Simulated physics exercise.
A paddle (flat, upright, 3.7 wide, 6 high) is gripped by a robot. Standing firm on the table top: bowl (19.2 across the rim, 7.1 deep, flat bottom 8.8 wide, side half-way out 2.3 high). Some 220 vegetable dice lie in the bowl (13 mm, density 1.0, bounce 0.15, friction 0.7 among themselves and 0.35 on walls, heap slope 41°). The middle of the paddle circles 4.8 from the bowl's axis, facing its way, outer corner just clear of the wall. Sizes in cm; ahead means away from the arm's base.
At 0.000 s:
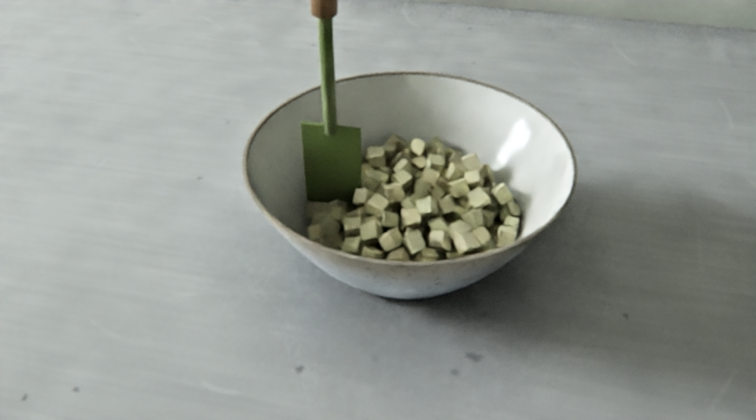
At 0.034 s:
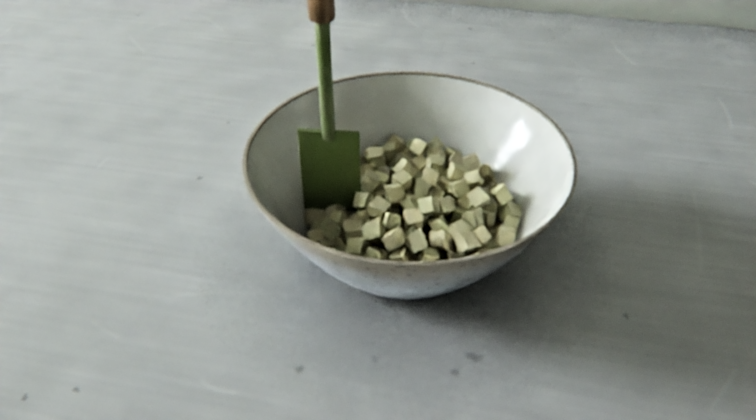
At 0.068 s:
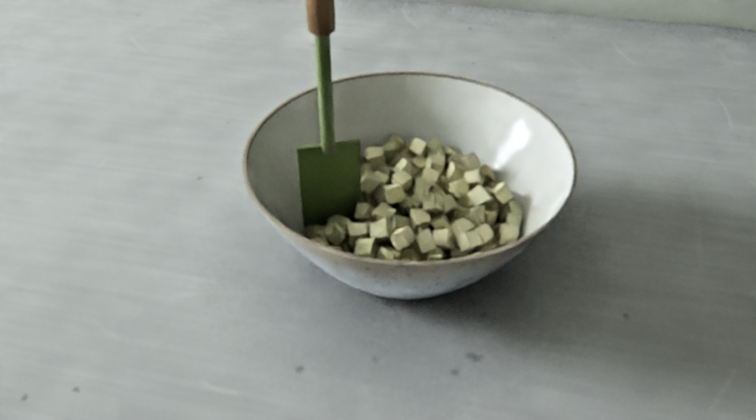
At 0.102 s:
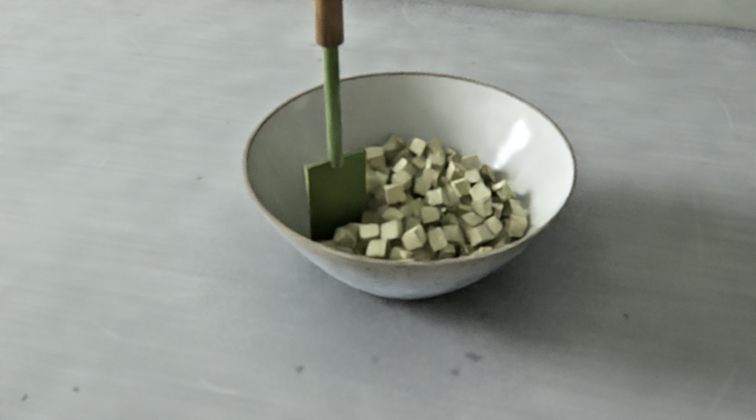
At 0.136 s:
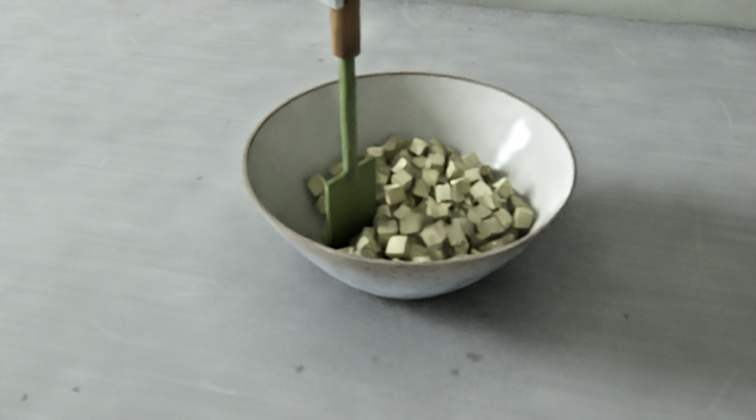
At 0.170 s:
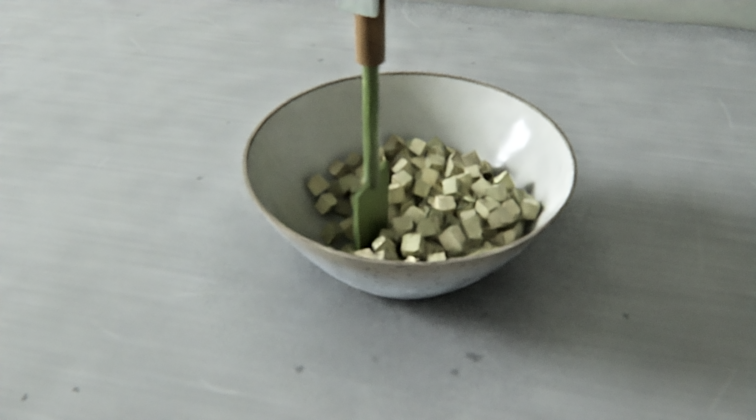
On a grey table top, a green paddle sweeping along the left side of a white bowl, pushing through pale green cubes.
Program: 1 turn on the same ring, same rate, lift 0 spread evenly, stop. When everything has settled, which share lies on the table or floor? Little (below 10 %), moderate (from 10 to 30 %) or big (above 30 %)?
Share on the table or floor: Little (below 10 %).
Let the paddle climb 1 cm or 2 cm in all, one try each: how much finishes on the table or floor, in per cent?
About 5 and 0 per cent.
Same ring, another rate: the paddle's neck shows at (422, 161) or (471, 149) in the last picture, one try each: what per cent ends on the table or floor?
About 15 and 25 per cent.
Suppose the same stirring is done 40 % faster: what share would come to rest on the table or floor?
In that case some 15 per cent.
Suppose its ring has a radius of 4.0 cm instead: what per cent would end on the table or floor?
In that case some 5 per cent.
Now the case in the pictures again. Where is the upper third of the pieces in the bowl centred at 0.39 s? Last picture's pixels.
Around (489, 148).
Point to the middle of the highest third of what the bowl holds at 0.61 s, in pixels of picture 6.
Near (335, 134).
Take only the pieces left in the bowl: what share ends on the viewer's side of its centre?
Some 80 per cent.
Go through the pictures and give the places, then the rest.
The first frame shows paddle neck at (329, 104), 0° round; upper third of the load around (420, 195), from x 315 to 510, top at y 145; 217 in the bowl.
The second frame shows paddle neck at (327, 109), 7° round; upper third of the load around (416, 203), from x 315 to 510, top at y 145.
The third frame shows paddle neck at (327, 122), 24° round; upper third of the load around (412, 205), from x 315 to 515, top at y 145.
The fourth frame shows paddle neck at (335, 135), 41° round; upper third of the load around (421, 217), from x 320 to 520, top at y 145.
The fifth frame shows paddle neck at (350, 147), 58° round; upper third of the load around (431, 221), from x 320 to 525, top at y 145.
The sixth frame shows paddle neck at (371, 156), 76° round; upper third of the load around (444, 223), from x 320 to 530, top at y 145; 217 in the bowl.
After 0.39 s, 185° round, highest piece 8 above the table; 217 in the bowl.
After 0.61 s, 295° round, highest piece 8 above the table; 210 in the bowl, 5 on the table or floor, 2 in flight or on the tool.
After 0.91 s, 0° round, highest piece 7 above the table; 206 in the bowl, 11 on the table or floor.
After 1.61 s, 0° round, highest piece 7 above the table; 206 in the bowl, 11 on the table or floor.
At rest, 206 in the bowl, 11 on the table or floor. That is 5 % on the table or floor.
